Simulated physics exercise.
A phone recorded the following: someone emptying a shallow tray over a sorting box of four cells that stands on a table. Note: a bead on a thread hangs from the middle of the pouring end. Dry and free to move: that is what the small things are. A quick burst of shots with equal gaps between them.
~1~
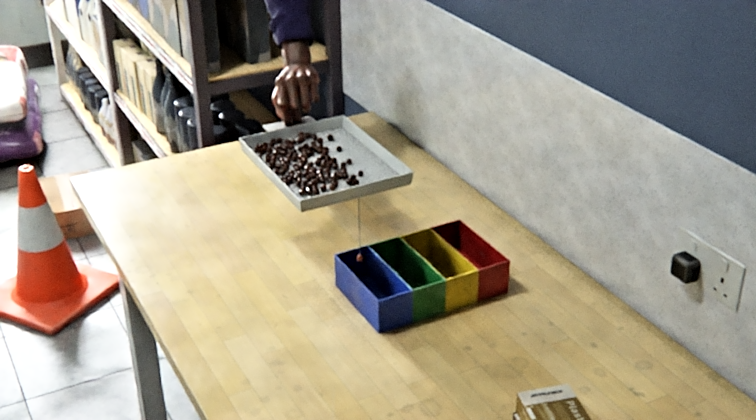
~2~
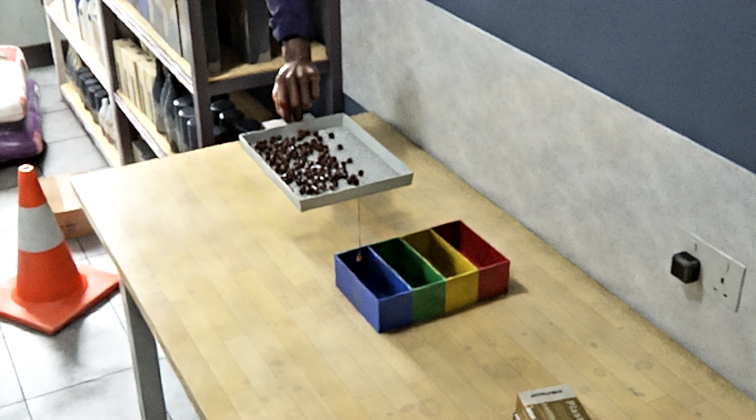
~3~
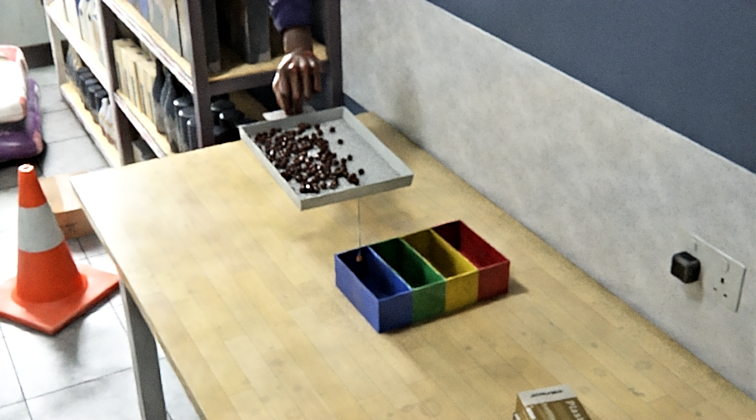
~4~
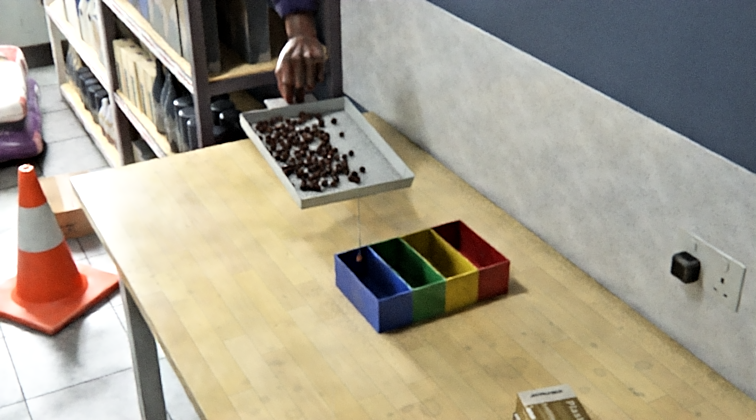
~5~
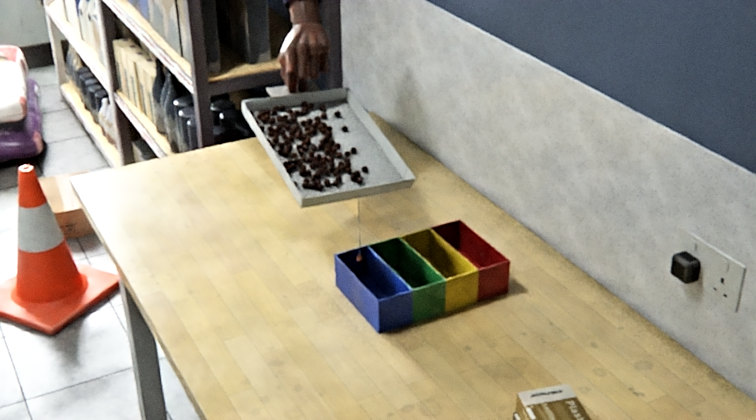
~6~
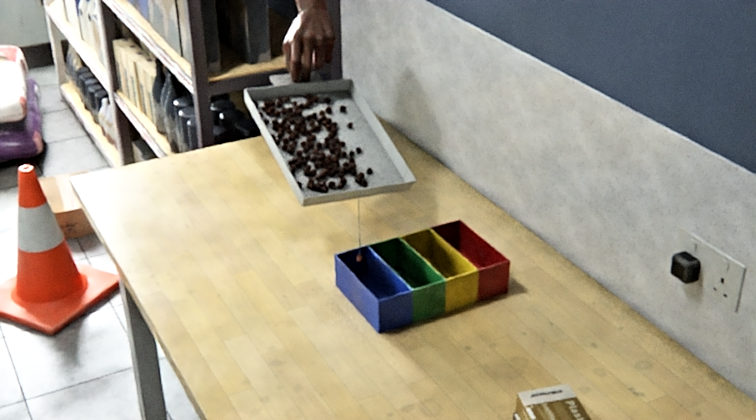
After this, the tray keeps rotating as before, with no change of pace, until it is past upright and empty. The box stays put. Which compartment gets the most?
The green compartment.
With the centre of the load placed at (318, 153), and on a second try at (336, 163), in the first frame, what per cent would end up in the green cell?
Estimate: 60 % first, 60 % second.
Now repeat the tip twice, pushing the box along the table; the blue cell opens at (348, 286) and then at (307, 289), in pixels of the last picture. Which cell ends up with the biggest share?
Try 1: That yellow cell. Try 2: The red cell.
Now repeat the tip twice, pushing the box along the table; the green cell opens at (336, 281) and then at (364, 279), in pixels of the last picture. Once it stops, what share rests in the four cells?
Close to 70 %, followed by close to 90 %.
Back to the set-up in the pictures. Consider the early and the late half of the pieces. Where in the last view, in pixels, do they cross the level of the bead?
Earlier portion about (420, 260); later portion about (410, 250).
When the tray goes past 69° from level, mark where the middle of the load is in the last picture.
Roughly at (385, 187).
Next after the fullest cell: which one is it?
The yellow cell.
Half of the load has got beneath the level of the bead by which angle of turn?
About 110 degrees.
Just after the last frame, tray tipped steeply; the larger part on the tray; about a tenth in the yellow cell; just a few in the green cell; just a few in the red cell; about a tenth falling or outside the box.
A moment on, tray tipped past a quarter turn; roughly a quarter on the tray; roughly a third in the green cell; about a tenth in the yellow cell; about a tenth in the blue cell; just a few in the red cell; roughly a quarter falling or outside the box.
Further on, tray tipped past a quarter turn; roughly two thirds in the green cell; roughly a quarter in the yellow cell; about a tenth in the blue cell; just a few in the red cell; about a tenth falling or outside the box.
When it is over, tray tipped past a quarter turn; roughly two thirds in the green cell; roughly a quarter in the yellow cell; about a tenth in the blue cell; just a few in the red cell; about a tenth outside the box.
